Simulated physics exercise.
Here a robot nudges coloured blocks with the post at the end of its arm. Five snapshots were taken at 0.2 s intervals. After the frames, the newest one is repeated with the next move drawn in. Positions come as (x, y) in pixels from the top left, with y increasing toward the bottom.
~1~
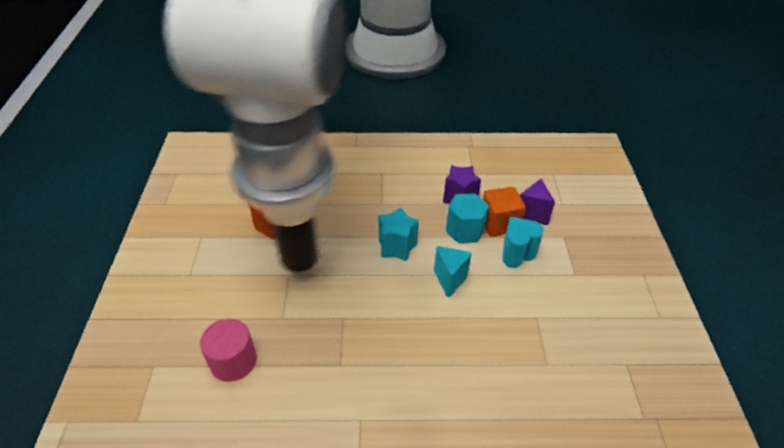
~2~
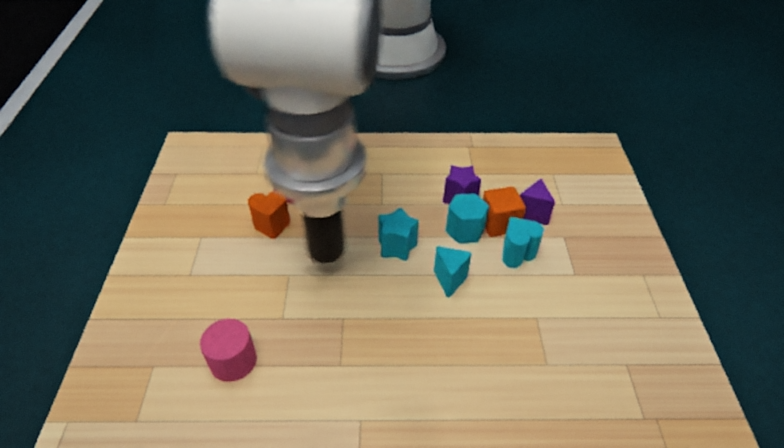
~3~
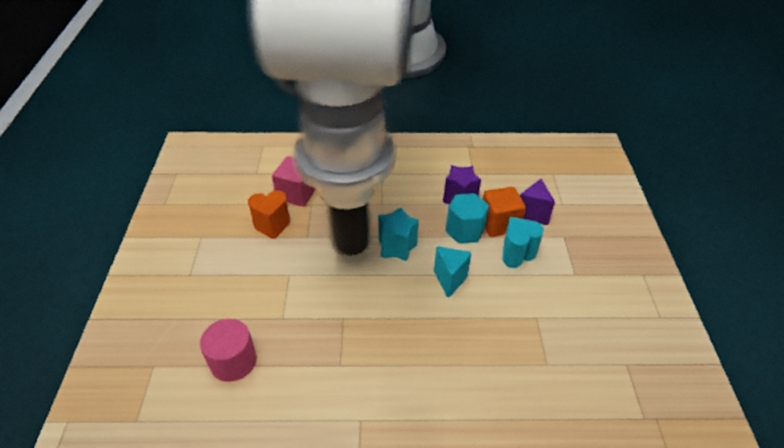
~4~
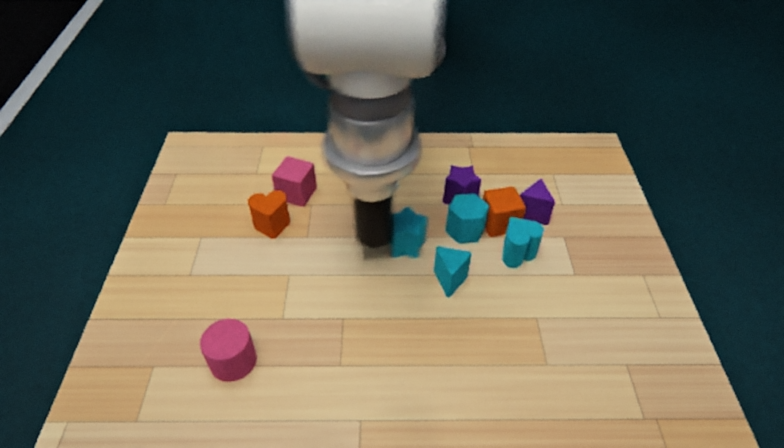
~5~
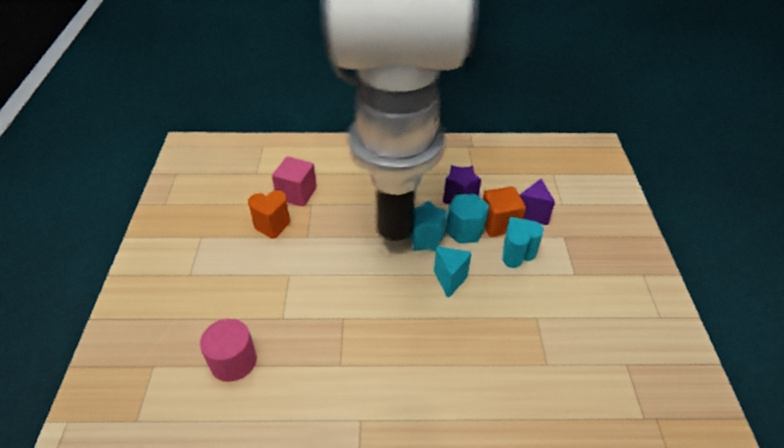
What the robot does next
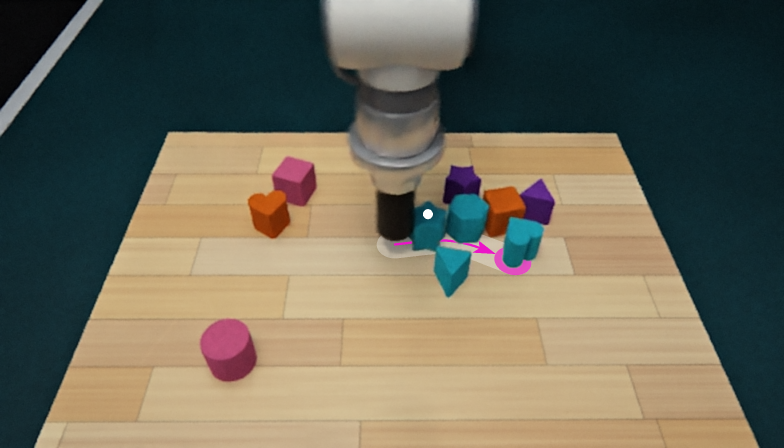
A robot arm moved its black post rightward across the wooden board, reached the turquoise star-shaped block and pushed it a short way right, up beside the turquoise hexagon, while the other blocks stayed put.
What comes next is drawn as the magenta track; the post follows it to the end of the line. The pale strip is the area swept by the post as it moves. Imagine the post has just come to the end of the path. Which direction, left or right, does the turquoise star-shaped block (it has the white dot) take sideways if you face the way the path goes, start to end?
That block drifts left.
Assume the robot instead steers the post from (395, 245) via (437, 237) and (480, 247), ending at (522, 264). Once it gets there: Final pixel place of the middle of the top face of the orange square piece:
In the picture, it is at (576, 179).
The drawn path runs from (395, 245) over (434, 240) and (474, 246) to (513, 261); the dot is on the turquoise star-shaped block.
What follows on the original path. One third of the way, post at (438, 224); turquoise star-shaped block at (470, 210); turquoise hexagon at (507, 202); orange square piece at (536, 191), turned 25° anticlockwise; purple triangular piece at (561, 184), turned 35° clockwise.
Two thirds of the way, post at (479, 230); turquoise star-shaped block at (511, 214); turquoise hexagon at (542, 201), turned 20° anticlockwise; orange square piece at (563, 184), turned 40° anticlockwise; turquoise heart at (540, 235), turned 20° clockwise; purple triangular piece at (582, 173), turned 20° clockwise.
At the end, post at (517, 244); turquoise star-shaped block at (541, 220), turned 25° anticlockwise; turquoise hexagon at (562, 199), turned 30° anticlockwise; orange square piece at (575, 179), turned 55° anticlockwise; turquoise heart at (564, 242), turned 70° clockwise; purple triangular piece at (588, 165).
